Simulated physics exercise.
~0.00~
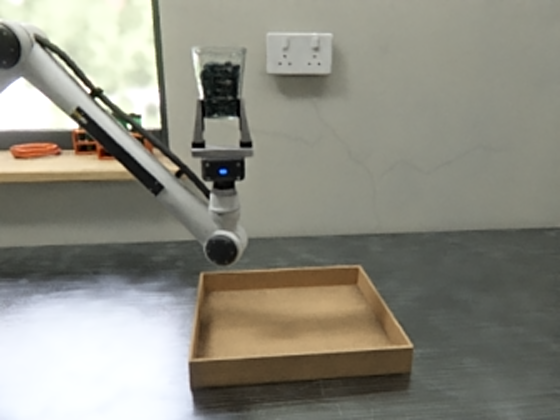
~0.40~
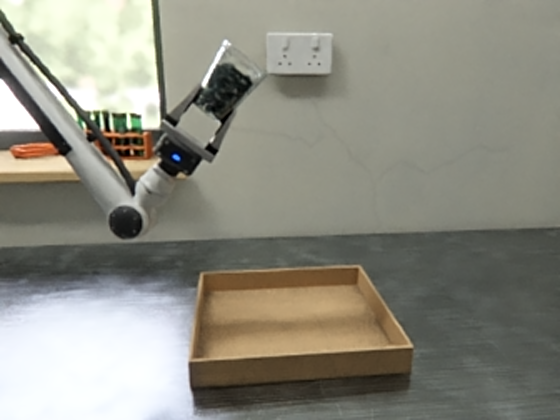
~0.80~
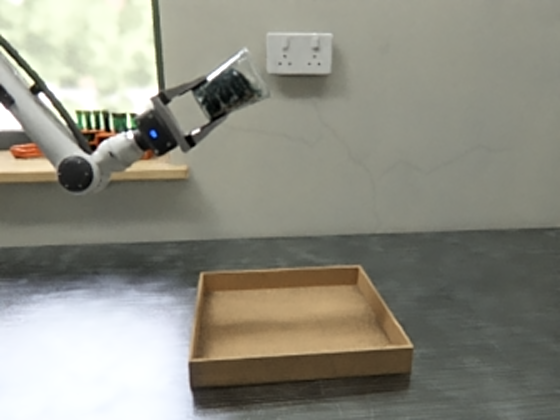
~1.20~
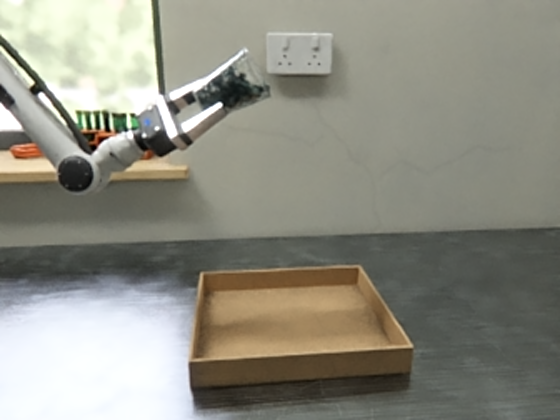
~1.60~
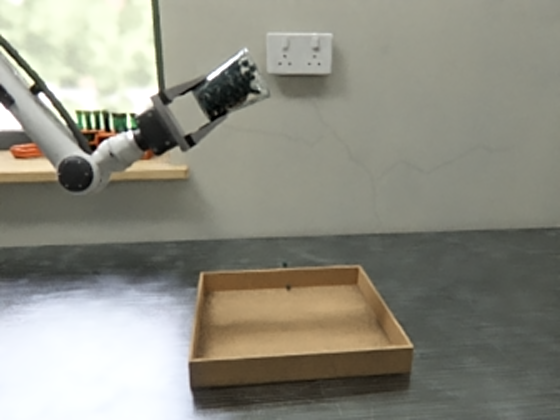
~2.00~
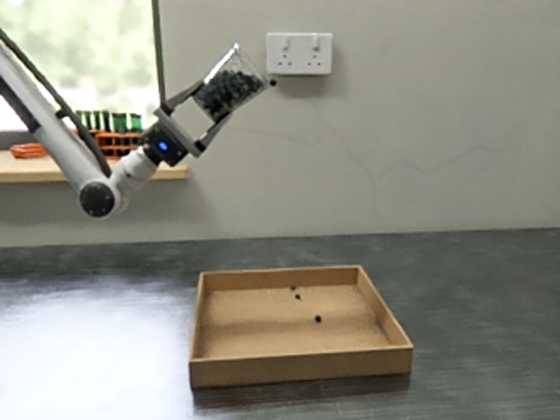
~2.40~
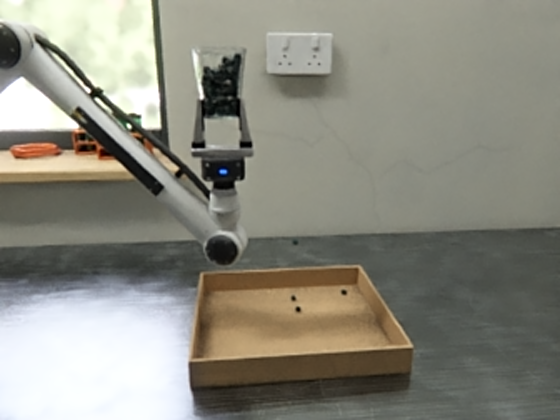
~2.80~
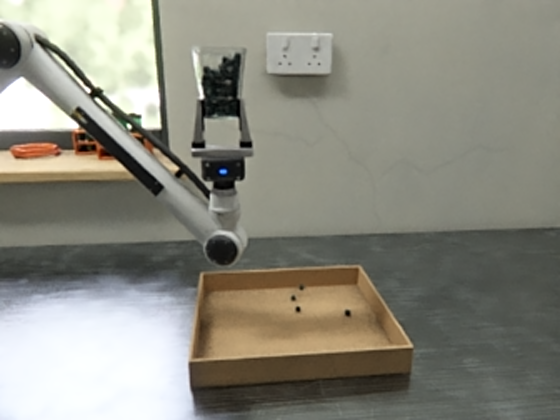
Robot arm tilting a clear tumbler of dark beads over a shallow tray, spilling only a few, then standing it upright again.
